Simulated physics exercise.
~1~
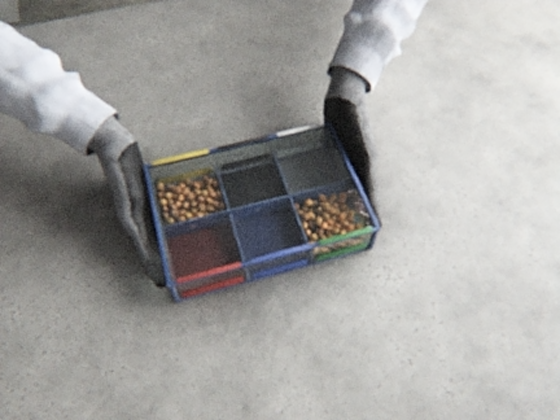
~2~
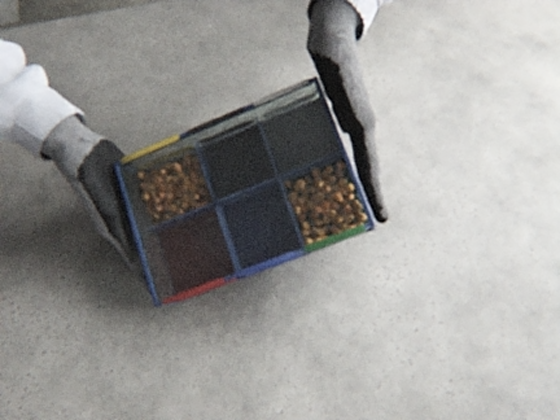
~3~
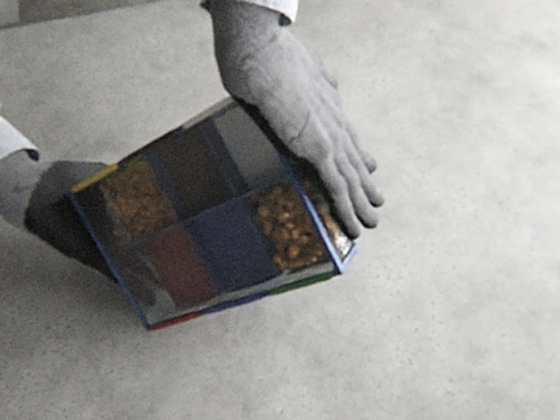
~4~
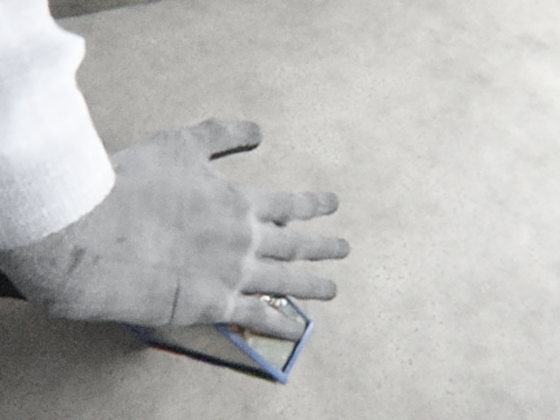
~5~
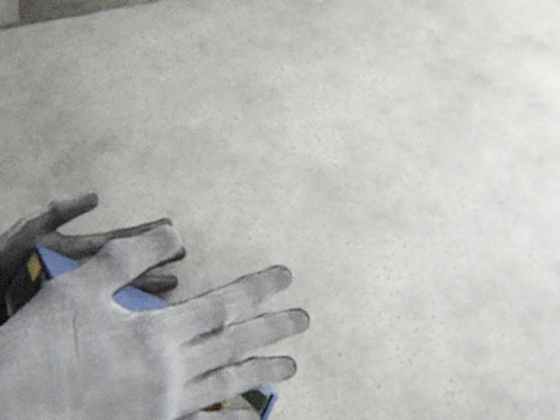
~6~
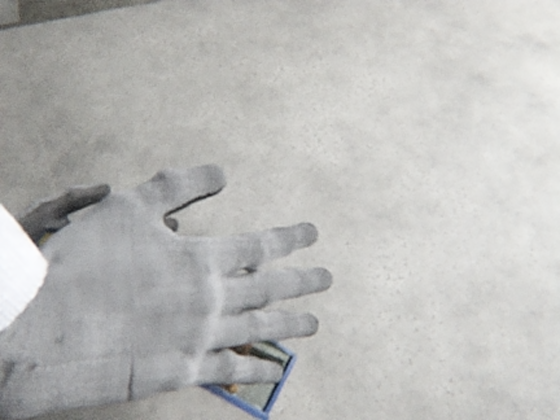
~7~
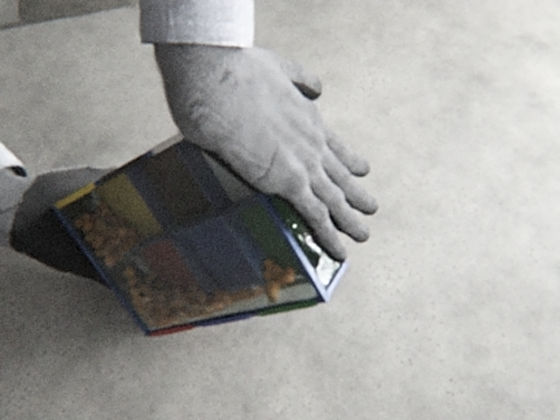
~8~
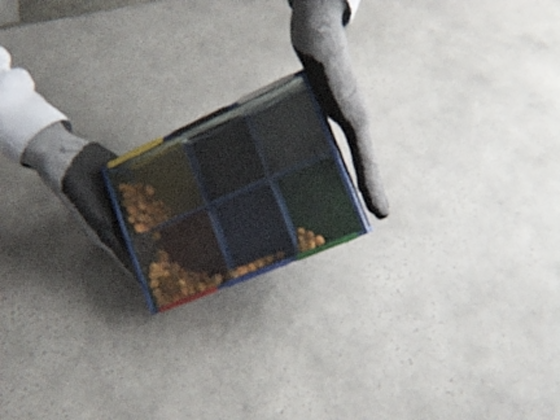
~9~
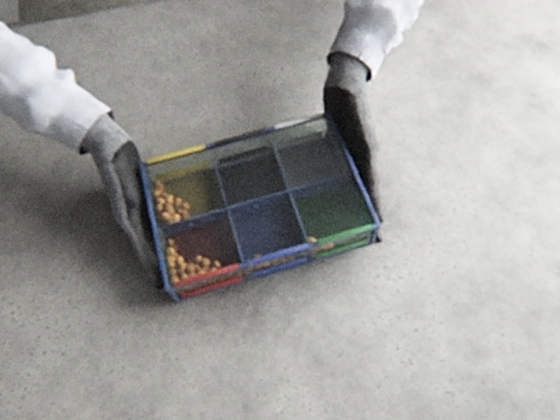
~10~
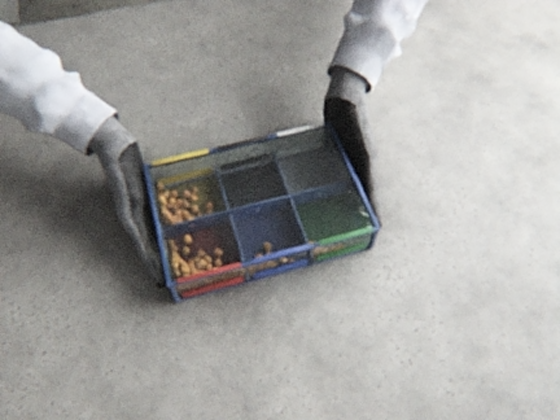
Two hands tipped a clear-lidded box of chickpeas, divided into six coloured compartments, far over to the lower left, then laid it back flat, leaving most of the chickpeas in the red and yellow compartments and a few in the blue and green.
